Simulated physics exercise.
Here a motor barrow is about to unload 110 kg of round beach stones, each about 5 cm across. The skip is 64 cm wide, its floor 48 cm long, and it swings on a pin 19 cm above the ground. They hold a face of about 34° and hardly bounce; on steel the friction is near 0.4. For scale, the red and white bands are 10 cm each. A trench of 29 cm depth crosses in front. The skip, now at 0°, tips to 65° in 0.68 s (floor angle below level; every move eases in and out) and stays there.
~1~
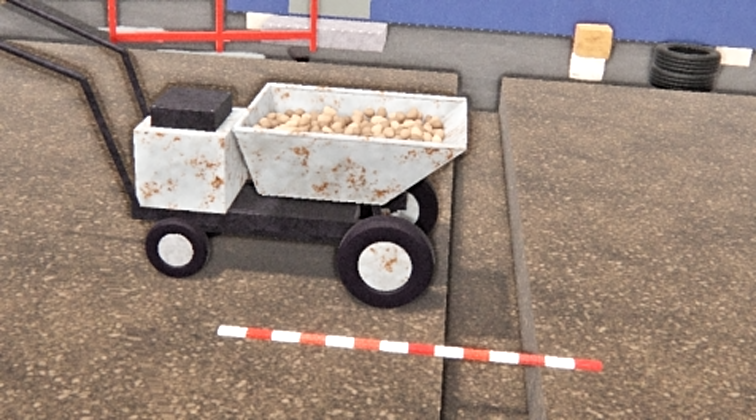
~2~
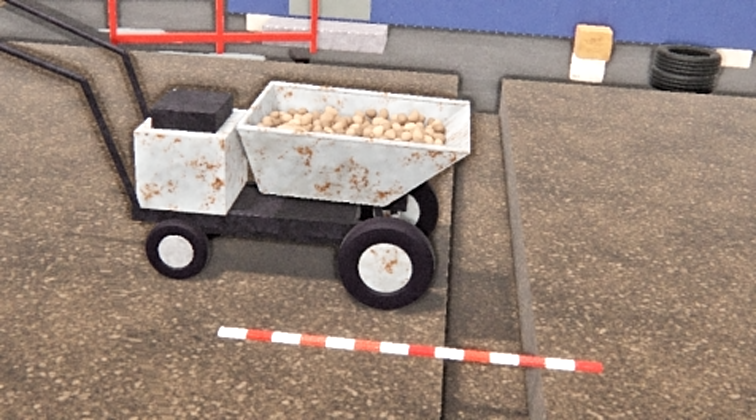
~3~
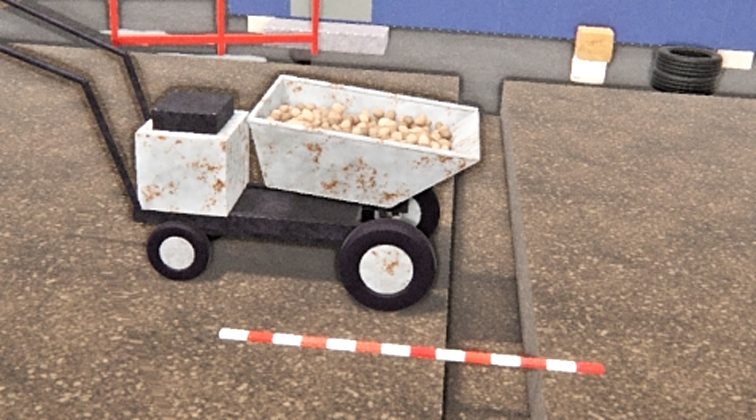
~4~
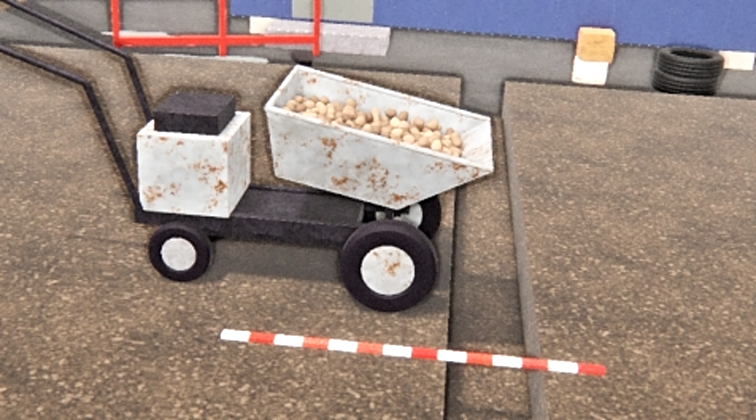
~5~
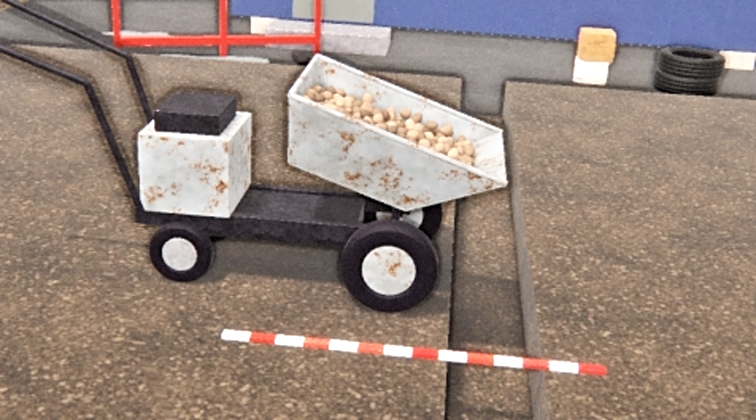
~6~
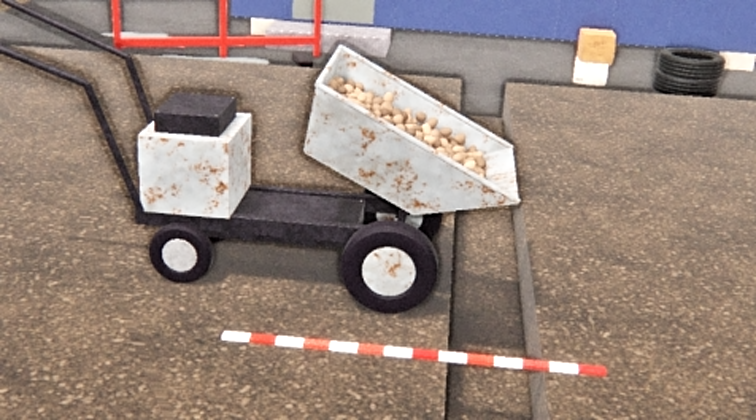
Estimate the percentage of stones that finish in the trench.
Some 10 per cent of it.
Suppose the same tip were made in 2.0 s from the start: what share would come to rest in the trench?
In that case some 15 per cent.
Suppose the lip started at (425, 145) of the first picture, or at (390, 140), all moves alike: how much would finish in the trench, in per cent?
First some 35, then 70 per cent.
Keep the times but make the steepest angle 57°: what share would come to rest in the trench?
Then about 15 per cent.
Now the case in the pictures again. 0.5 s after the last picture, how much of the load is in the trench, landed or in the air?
About 0 per cent by then.
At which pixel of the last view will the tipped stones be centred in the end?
Around (613, 294).
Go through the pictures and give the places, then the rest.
The skip is at 0°, its lip at (465, 148); the top of the load is at (371, 120), in the first picture.
Lip at (469, 152), floor tilted 1°, highest stones at (361, 120), in the second picture.
The skip is at 5°, its lip at (479, 159); the top of the load is at (321, 115), in the third picture.
The skip is at 11°, its lip at (492, 170); the top of the load is at (328, 108), in the fourth picture.
The skip is at 19°, its lip at (506, 184); the top of the load is at (338, 99), in the fifth picture.
The skip is at 27°, its lip at (519, 202); the top of the load is at (340, 87), in the sixth picture.
Then, 0.2 s after the last picture the floor is at 55°, 100 % in the skip; the foremost stones are at (521, 229).
Then, 0.5 s after the last picture the floor is at 65°, 72 % in the skip, 28 % past the trench; the foremost stones are at (603, 285).
Then, 0.8 s after the last picture the floor is at 65°, 14 % in the skip, 1 % in the trench, 84 % past the trench; the foremost stones are past the picture's edge.
Then, 2.8 s after the last picture the floor is at 65°, 0 % in the skip, 10 % in the trench, 90 % past the trench; the foremost stones are past the picture's edge.
